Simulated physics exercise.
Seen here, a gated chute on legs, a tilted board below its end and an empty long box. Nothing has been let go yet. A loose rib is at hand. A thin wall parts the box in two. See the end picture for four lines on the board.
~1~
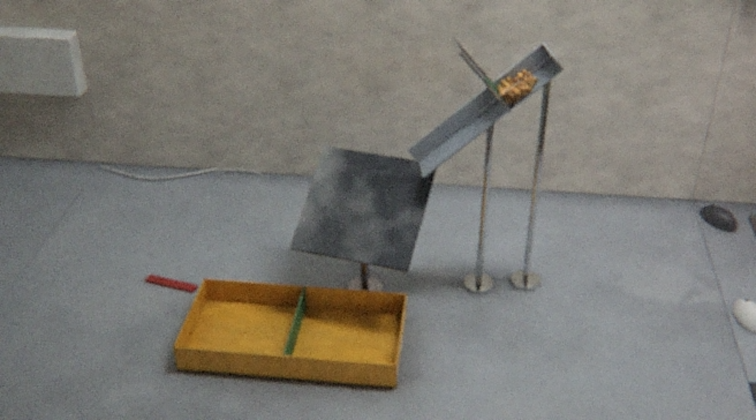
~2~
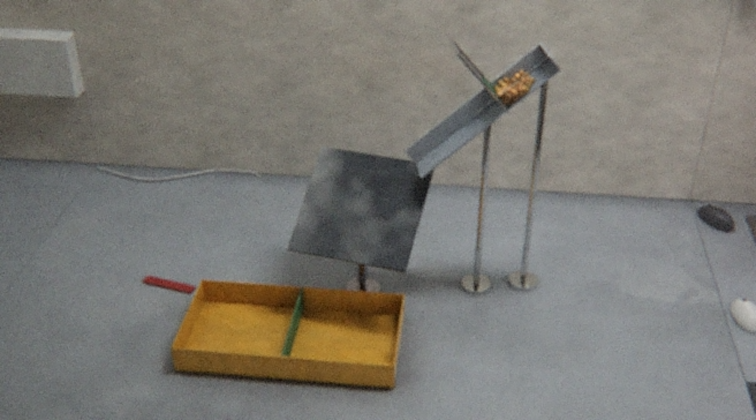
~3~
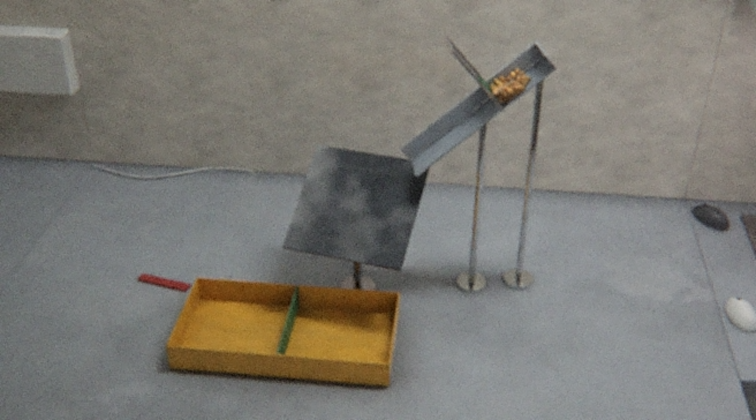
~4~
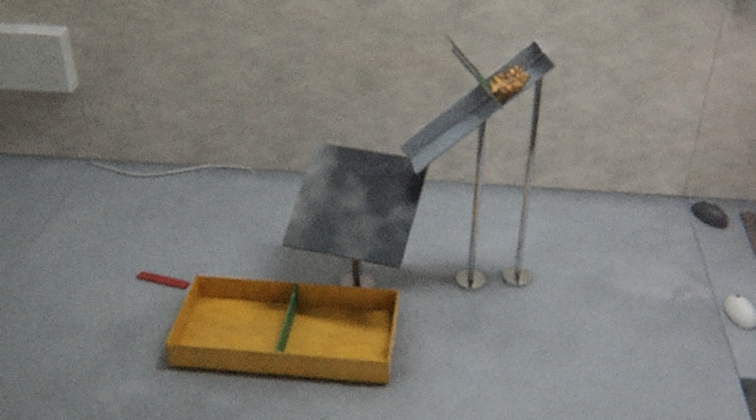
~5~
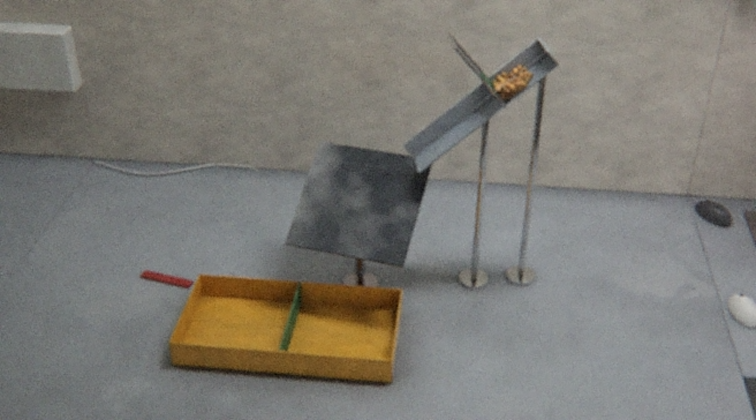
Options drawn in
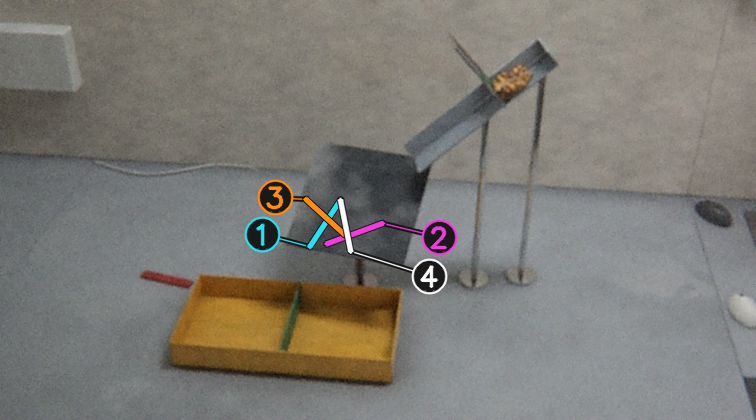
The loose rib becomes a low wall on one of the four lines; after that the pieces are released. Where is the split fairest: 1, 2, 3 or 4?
Line 1.
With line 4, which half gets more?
The right half.
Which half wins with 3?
The right half.
On the marked copy, line 1 from (340, 199) to (309, 246); line 2 from (382, 223) to (326, 243); line 3 from (305, 199) to (344, 234); line 4 from (340, 200) to (350, 251).
For line 1, of what is caught, about half in the left half, about half in the right.
For line 2, of what is caught, nearly all in the left half, a stray few in the right.
For line 3, of what is caught, a small part in the left half, nearly all in the right.
For line 4, of what is caught, a small part in the left half, nearly all in the right.
